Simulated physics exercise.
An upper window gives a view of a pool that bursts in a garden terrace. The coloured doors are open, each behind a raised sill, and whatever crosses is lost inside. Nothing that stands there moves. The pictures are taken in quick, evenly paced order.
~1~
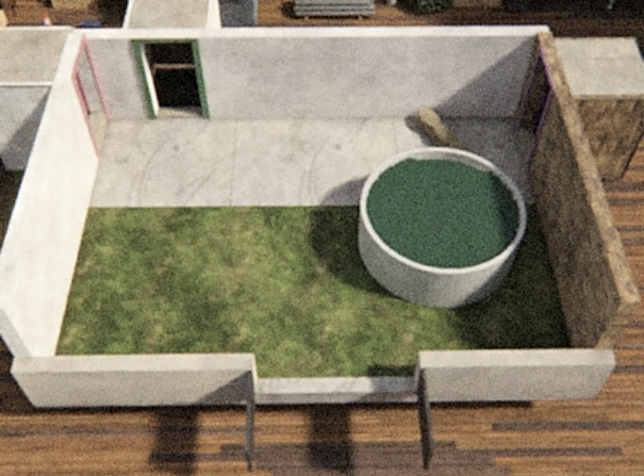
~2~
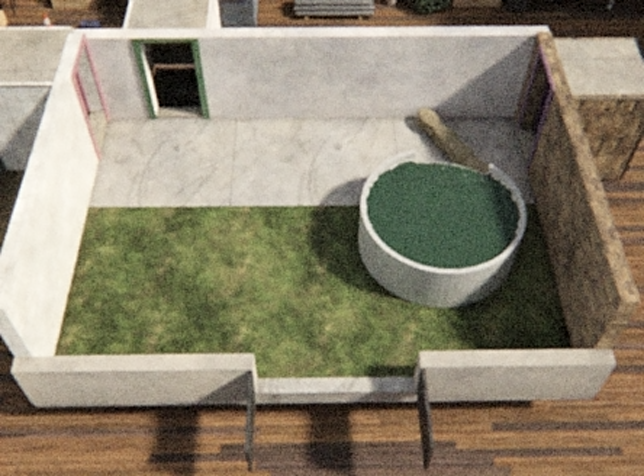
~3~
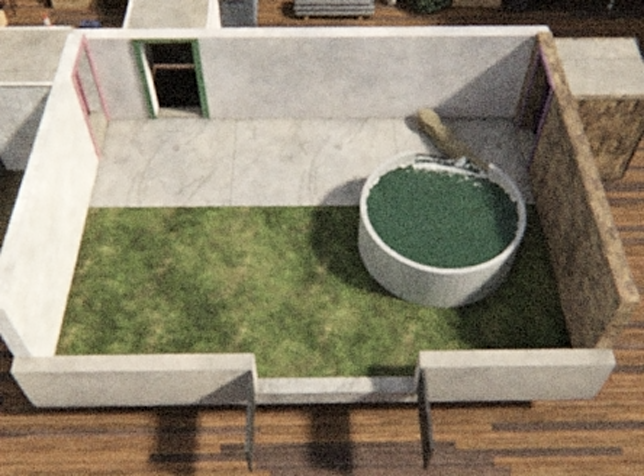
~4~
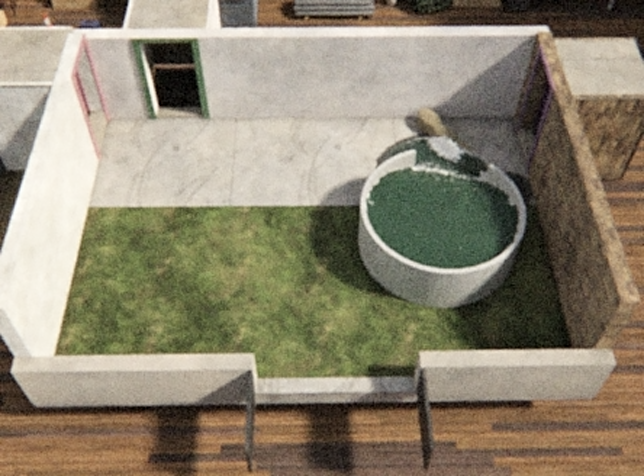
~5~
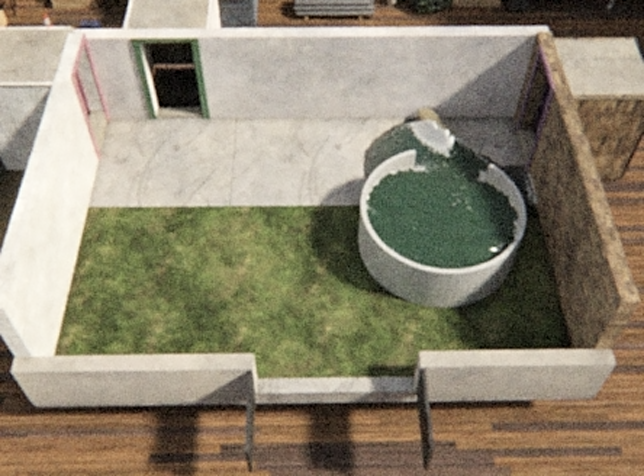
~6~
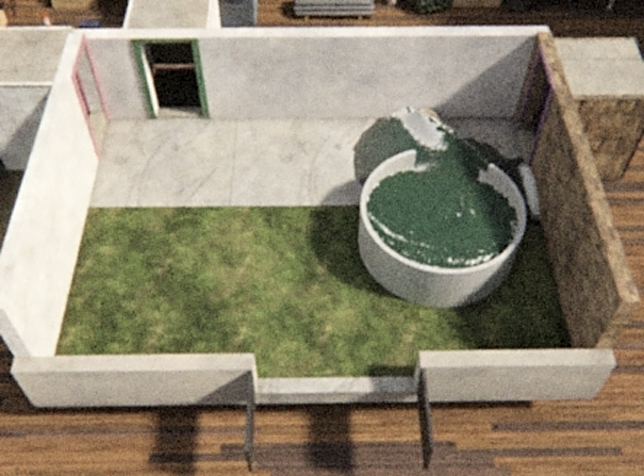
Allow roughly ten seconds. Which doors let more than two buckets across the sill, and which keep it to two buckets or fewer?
Green door: Exceeds it, pink door: Does not exceed it, purple door: Exceeds it.
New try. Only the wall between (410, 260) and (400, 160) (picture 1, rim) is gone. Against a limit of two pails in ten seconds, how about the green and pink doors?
I'd say the green door ends up above, and the pink door ends up above.
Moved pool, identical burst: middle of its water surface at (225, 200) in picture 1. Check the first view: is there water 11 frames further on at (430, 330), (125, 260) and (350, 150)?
Result: Spared; spared; inundated.
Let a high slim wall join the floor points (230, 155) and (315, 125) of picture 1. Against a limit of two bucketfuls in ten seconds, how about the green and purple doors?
The green door falls short of the threshold, the purple door exceeds the threshold.
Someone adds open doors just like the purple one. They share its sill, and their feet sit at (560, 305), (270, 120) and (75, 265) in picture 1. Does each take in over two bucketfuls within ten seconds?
One, ends up below; two, ends up below; three, ends up below.
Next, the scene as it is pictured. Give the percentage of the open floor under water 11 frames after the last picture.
Roughly 35 percent, I'd say.
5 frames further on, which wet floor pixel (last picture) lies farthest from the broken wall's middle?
By then the tip should be at about (259, 123).
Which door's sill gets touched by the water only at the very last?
Last in line is the pink one.
A moment on, water covers 20 % of the floor; the green door not reached, the pink door not reached, the purple door wet at the sill, nothing in.
Next, water covers 35 % of the floor; the green door wet at the sill, nothing in, the pink door not reached, the purple door under two buckets in.
Then, water covers 55 % of the floor; the green door wet at the sill, nothing in, the pink door wet at the sill, nothing in, the purple door over two buckets in.
Later, water covers 80 % of the floor; the green door under two buckets in, the pink door wet at the sill, nothing in, the purple door over two buckets in.
In the end, water covers 95 % of the floor; the green door over two buckets in, the pink door wet at the sill, nothing in, the purple door over two buckets in.
